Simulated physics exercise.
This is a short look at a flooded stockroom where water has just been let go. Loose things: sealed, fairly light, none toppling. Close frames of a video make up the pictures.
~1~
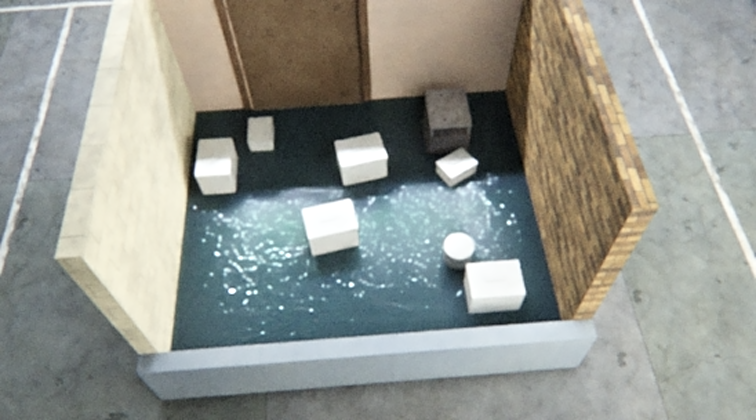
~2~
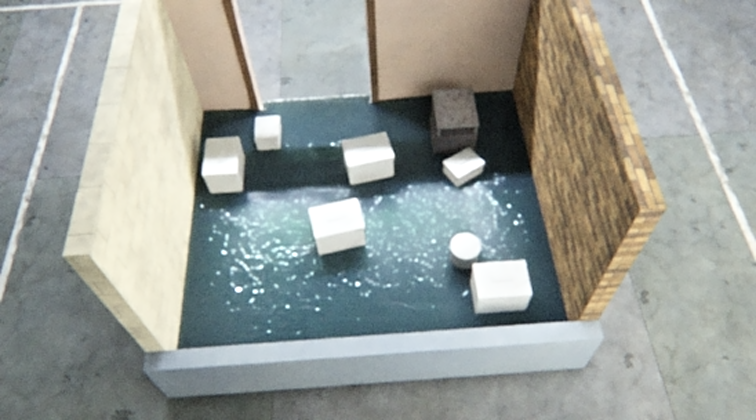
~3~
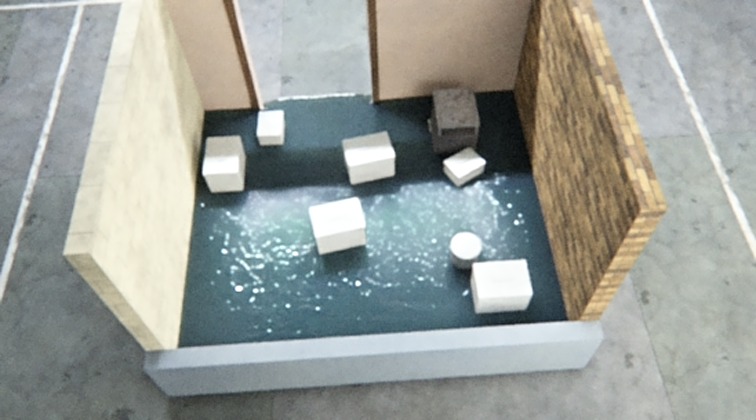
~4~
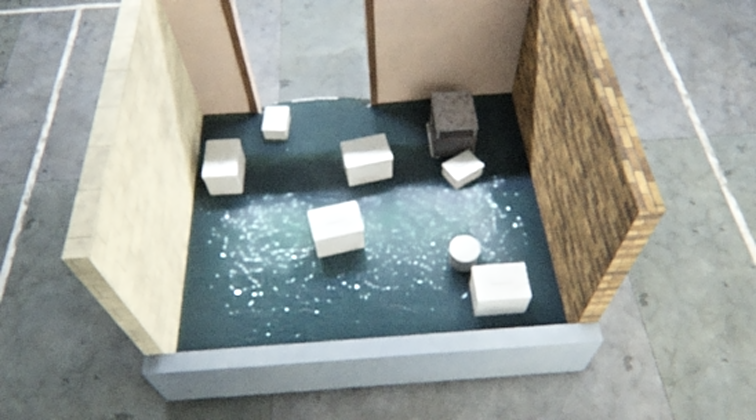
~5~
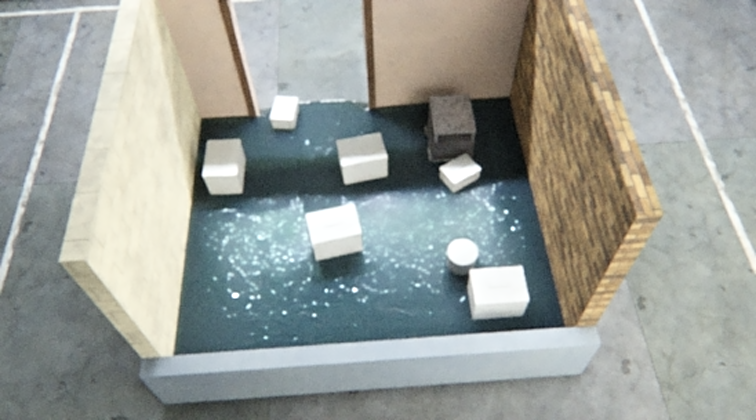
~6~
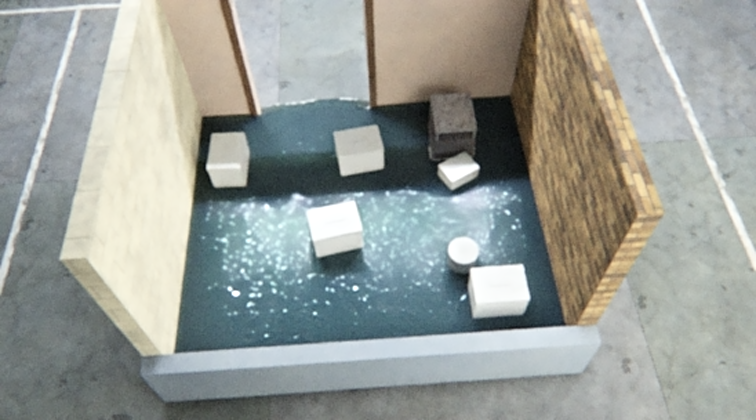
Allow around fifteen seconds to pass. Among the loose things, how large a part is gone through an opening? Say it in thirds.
It will most likely fall at two thirds or higher.
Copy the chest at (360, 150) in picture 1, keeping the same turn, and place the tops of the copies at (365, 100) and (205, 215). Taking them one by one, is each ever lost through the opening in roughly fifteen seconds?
In turn: Yes, yes.
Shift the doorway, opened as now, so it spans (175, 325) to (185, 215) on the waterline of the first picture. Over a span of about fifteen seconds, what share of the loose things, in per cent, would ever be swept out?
Some 60 per cent.
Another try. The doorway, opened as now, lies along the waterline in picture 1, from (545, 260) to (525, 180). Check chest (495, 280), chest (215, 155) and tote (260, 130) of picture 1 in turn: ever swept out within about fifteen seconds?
Each in turn: Exits, never leaves, never leaves.
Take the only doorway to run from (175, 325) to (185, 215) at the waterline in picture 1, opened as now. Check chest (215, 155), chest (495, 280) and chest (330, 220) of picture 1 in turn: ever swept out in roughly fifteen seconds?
Outcome for each, in the order asked: Flushed / not flushed / flushed.
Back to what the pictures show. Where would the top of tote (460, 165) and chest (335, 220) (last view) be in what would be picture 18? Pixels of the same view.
The first top is close to (382, 140) and the second close to (311, 155).
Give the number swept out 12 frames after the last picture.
That comes to 3.
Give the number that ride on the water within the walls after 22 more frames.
The count comes to 2.
A moment on, 1 of 7 are out; 6 afloat.
Next, 3 of 7 are out; 4 afloat.
Later, 5 of 7 are out; 2 afloat.
In the end, 5 of 7 are out; 2 afloat.
